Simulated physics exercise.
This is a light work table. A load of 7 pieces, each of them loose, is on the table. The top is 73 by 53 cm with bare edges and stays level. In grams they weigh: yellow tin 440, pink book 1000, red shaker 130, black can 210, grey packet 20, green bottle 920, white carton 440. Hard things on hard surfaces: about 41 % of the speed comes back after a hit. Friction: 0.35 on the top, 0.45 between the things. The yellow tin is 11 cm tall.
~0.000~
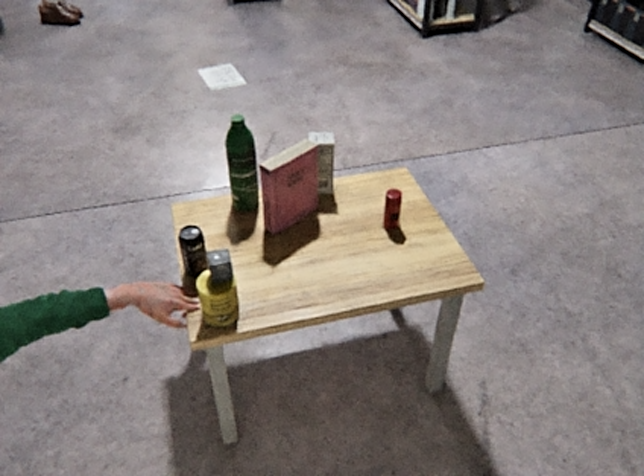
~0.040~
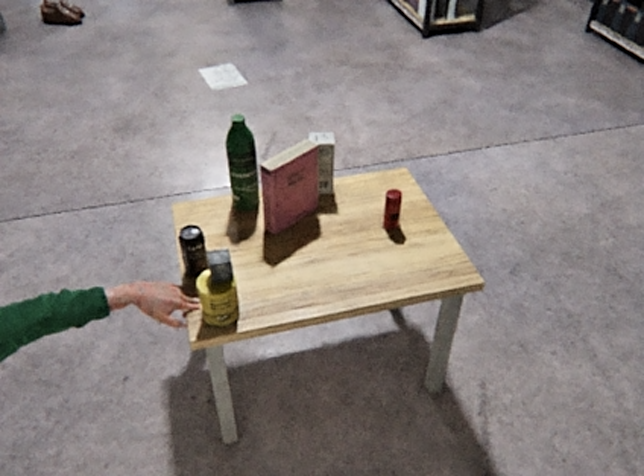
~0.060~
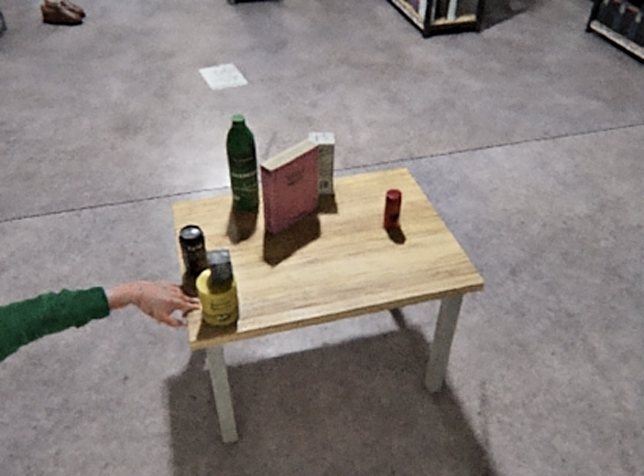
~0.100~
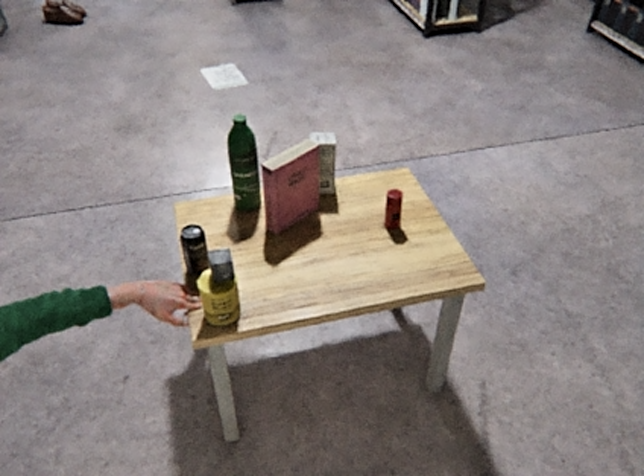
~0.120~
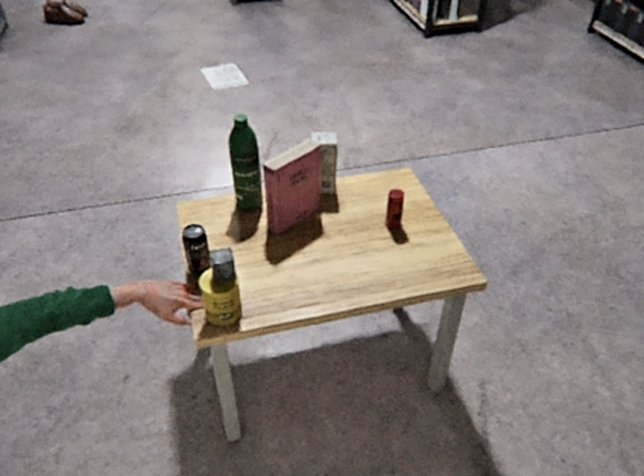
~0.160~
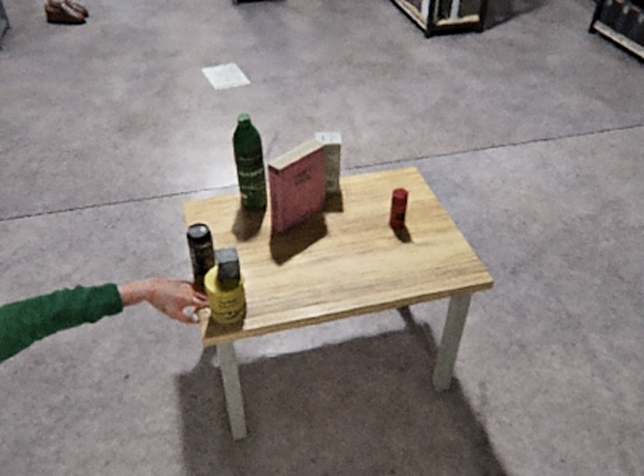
A hand in a green sleeve touched the left end of a small wooden table holding a bottle, a pink book and several containers, and the table shifted slightly right with everything still upright.
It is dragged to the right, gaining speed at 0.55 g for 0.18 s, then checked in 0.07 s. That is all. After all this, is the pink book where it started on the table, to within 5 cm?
The pink book holds its spot.
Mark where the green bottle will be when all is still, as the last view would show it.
Near (276, 232).
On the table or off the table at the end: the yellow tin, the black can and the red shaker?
The yellow tin is still on the table; the black can is still on the table; the red shaker is still on the table.
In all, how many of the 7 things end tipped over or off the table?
That comes to 2.
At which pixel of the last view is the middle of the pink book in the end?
Around (337, 181).
After 0.46 s, table 12 cm from its start; green bottle leaning 21°; black can leaning 23°.
After 2.66 s, table 12 cm from its start; green bottle now off the table; black can on its side; white carton slid 2 cm.
At rest (3.4 s), off the table, green bottle; tipped over on the table, black can; the other 5 in place, give or take 5 cm. Seen from the same camera at the end, pink book near (337, 181).
